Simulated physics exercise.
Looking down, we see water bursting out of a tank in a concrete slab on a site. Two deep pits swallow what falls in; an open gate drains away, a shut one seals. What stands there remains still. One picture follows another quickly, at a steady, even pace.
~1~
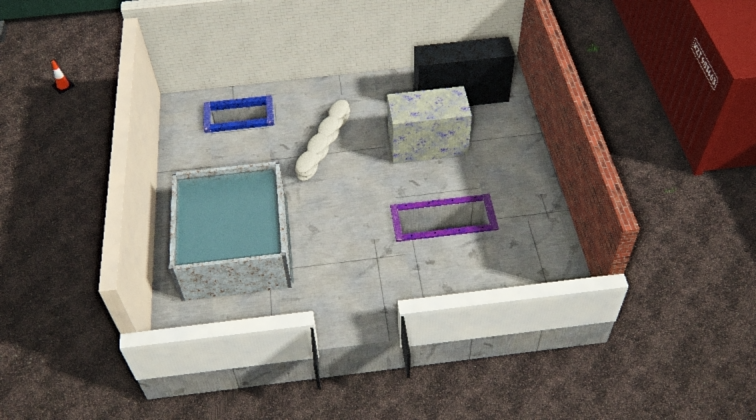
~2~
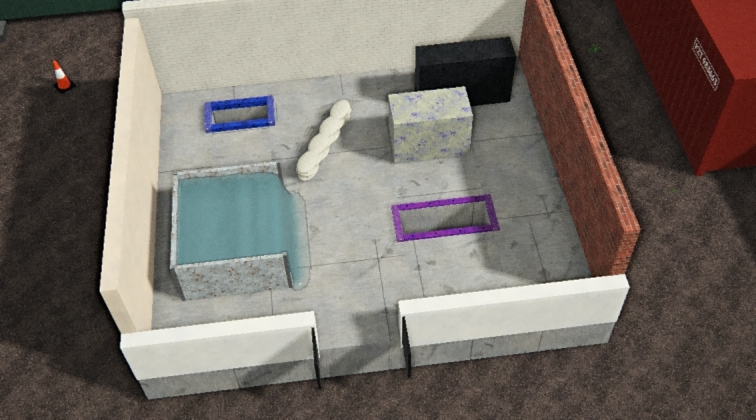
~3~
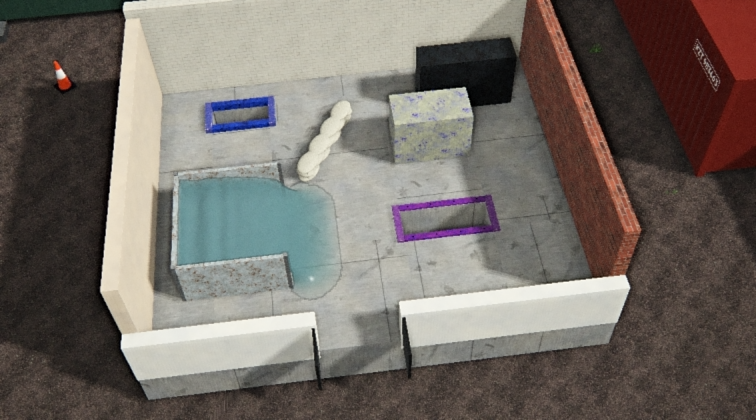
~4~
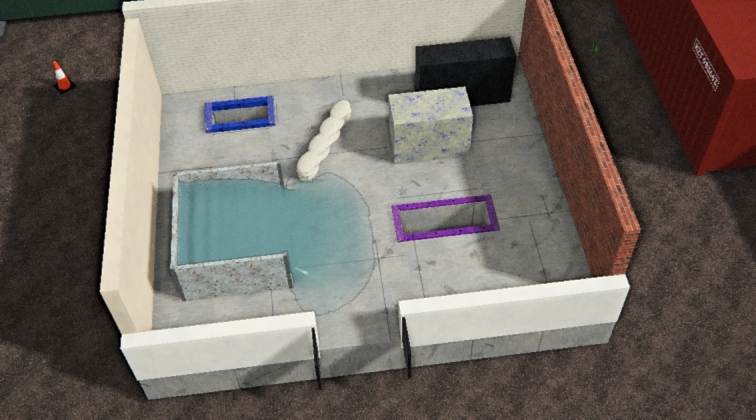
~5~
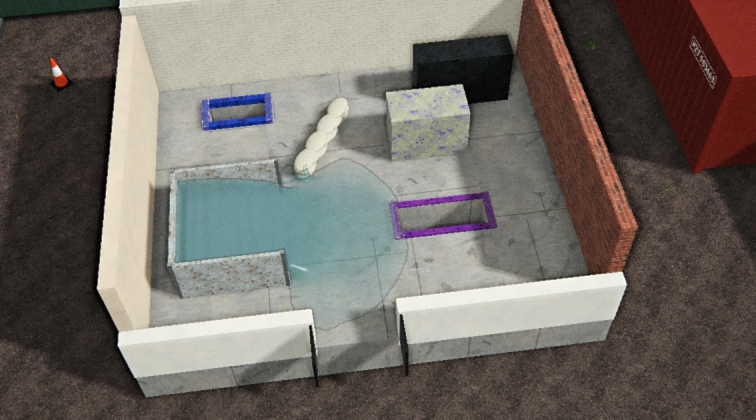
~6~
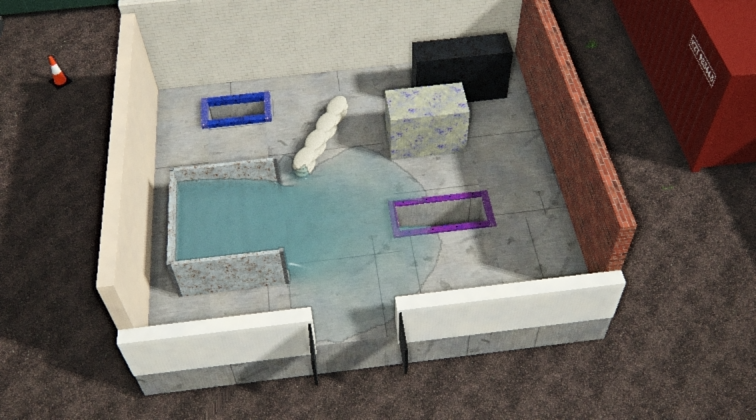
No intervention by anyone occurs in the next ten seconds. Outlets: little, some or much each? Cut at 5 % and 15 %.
The gate: Some. The blue pit: Little. The purple pit: Much.
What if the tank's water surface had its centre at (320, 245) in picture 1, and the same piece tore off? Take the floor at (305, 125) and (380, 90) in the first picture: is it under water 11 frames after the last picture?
Untouched, untouched.
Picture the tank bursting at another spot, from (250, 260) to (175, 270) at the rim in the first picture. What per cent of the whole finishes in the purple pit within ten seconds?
Share recorded - purple: 6 %.
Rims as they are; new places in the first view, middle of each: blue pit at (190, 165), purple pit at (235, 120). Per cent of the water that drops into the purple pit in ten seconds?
Share for the purple pit: 0 percent.
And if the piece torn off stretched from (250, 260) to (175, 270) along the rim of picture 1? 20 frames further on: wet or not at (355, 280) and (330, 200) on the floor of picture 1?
In the order asked: Sodden, out of reach.
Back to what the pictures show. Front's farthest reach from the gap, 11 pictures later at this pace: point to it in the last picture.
Somewhere around (526, 89).
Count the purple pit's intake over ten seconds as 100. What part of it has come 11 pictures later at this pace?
About 45 per cent.
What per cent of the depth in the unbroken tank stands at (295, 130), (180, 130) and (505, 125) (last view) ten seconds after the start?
The three come to near 4, 2 and 4 per cent respectively.
A moment on, water covers 45 % of the floor; the gate 1 %, the blue pit 0 %, the purple pit 7 %.
Next, water covers 50 % of the floor; the gate 2 %, the blue pit 0 %, the purple pit 12 %.
Then, water covers 60 % of the floor; the gate 3 %, the blue pit 0 %, the purple pit 16 %.
Later, water covers 70 % of the floor; the gate 5 %, the blue pit 0 %, the purple pit 24 %.
In the end, water covers 90 % of the floor; the gate 11 %, the blue pit 0 %, the purple pit 27 %.
